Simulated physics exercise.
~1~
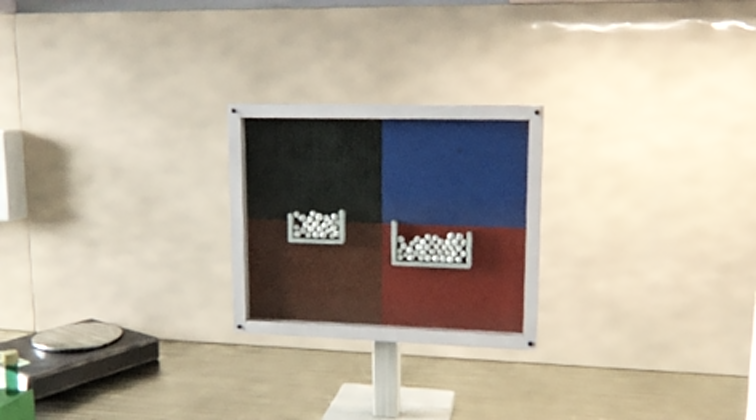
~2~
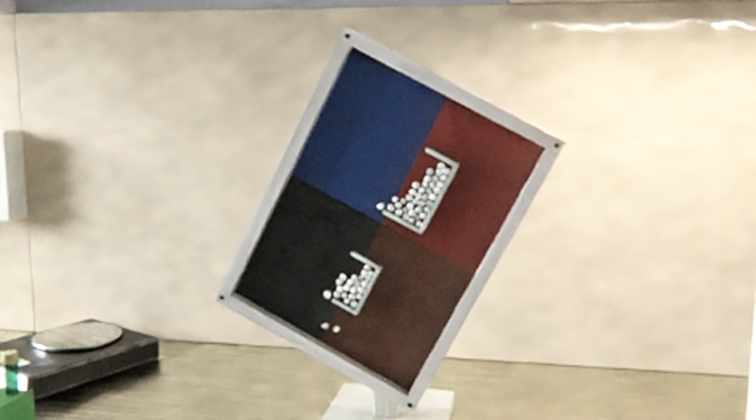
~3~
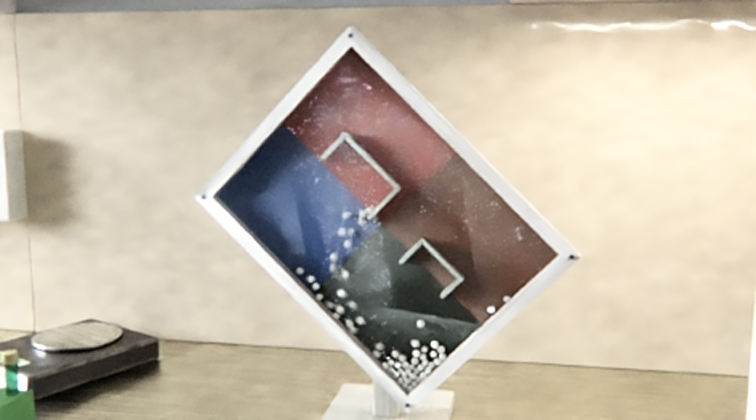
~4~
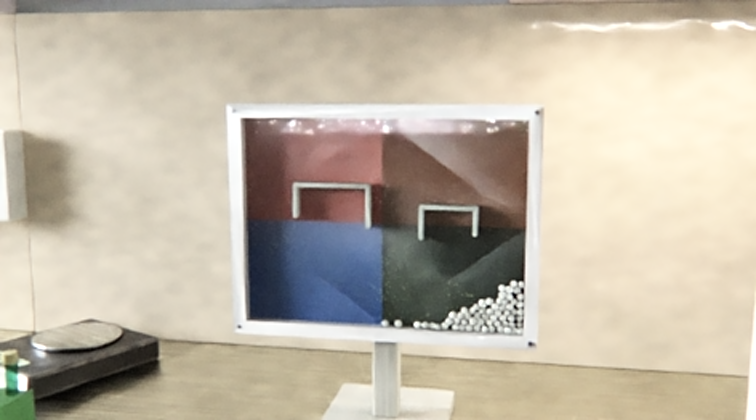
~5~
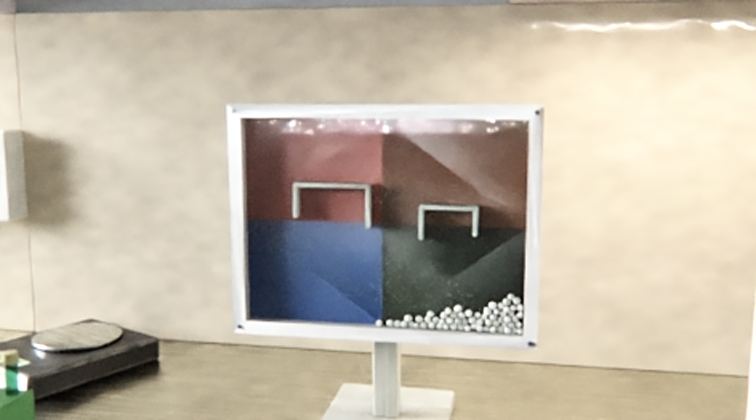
On a wooden counter against a pale, mottled wall, seen straight on by a still camera, a white-framed display case stands on a post, with a dark scale-like device at left. Its quarters are black at upper left, blue at upper right, brown at lower left and red at lower right, and white beads fill two small open-topped trays. The case turns anticlockwise, and beads begin dropping from the smaller tray. As it tips further, both trays empty and beads gather at the lowest corner. It stops upside down, and the heap at lower right slumps leftward, ending spread along the black quarter's bottom.
